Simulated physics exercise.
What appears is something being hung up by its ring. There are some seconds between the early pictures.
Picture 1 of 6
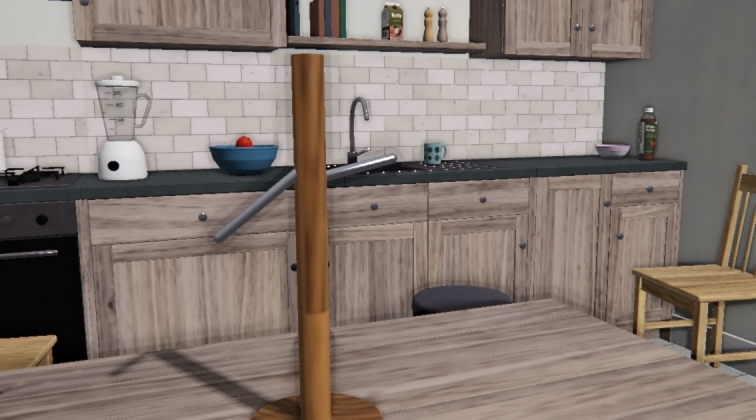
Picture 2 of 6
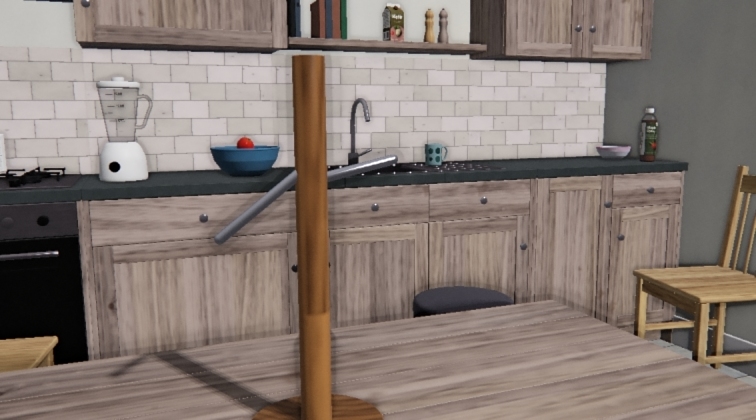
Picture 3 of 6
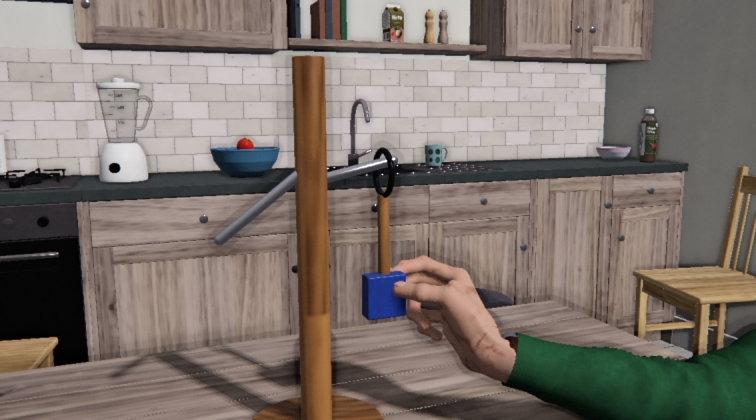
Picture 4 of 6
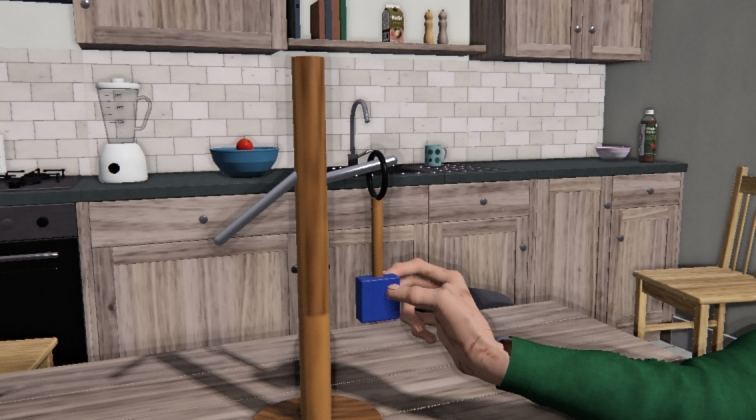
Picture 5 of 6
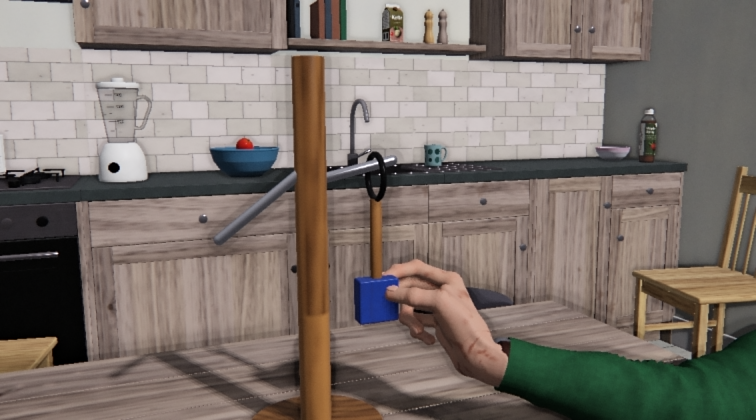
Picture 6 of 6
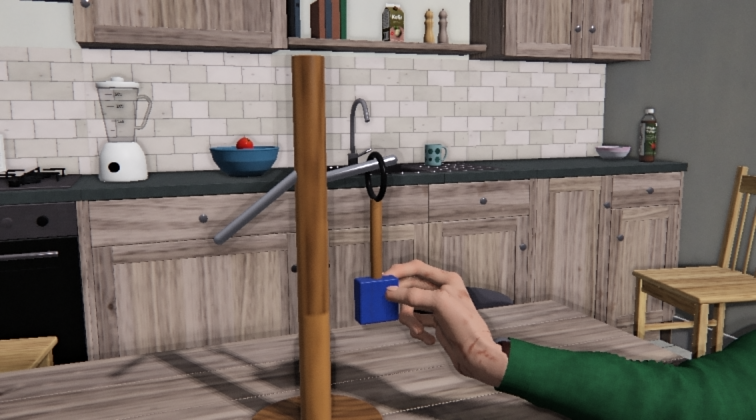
The footage shows a wooden stand with a slanted metal peg on a kitchen table; a green-sleeved hand brings in a blue brush, slips its black ring over the peg's right end, shifts slightly left, and keeps holding it.
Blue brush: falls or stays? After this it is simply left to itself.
It keeps its place.
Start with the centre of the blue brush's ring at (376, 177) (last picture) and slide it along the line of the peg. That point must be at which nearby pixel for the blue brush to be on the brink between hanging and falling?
The changeover is near (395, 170).
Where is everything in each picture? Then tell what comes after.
Peg stand (310, 253), in the first frame.
Peg stand (311, 254), in the second frame.
Still on the way; blue brush (384, 233); peg stand (311, 255), in the third frame.
Still on the way; blue brush (377, 235); peg stand (311, 255), in the fourth frame.
Still on the way; blue brush (376, 237); peg stand (311, 255), in the fifth frame.
In place, still held; blue brush (376, 237); peg stand (311, 254), in the sixth frame.
Then, 0.22 s past the last view, blue brush at rest near (376, 238).
Finally, the blue brush stays on its peg, near (376, 238).
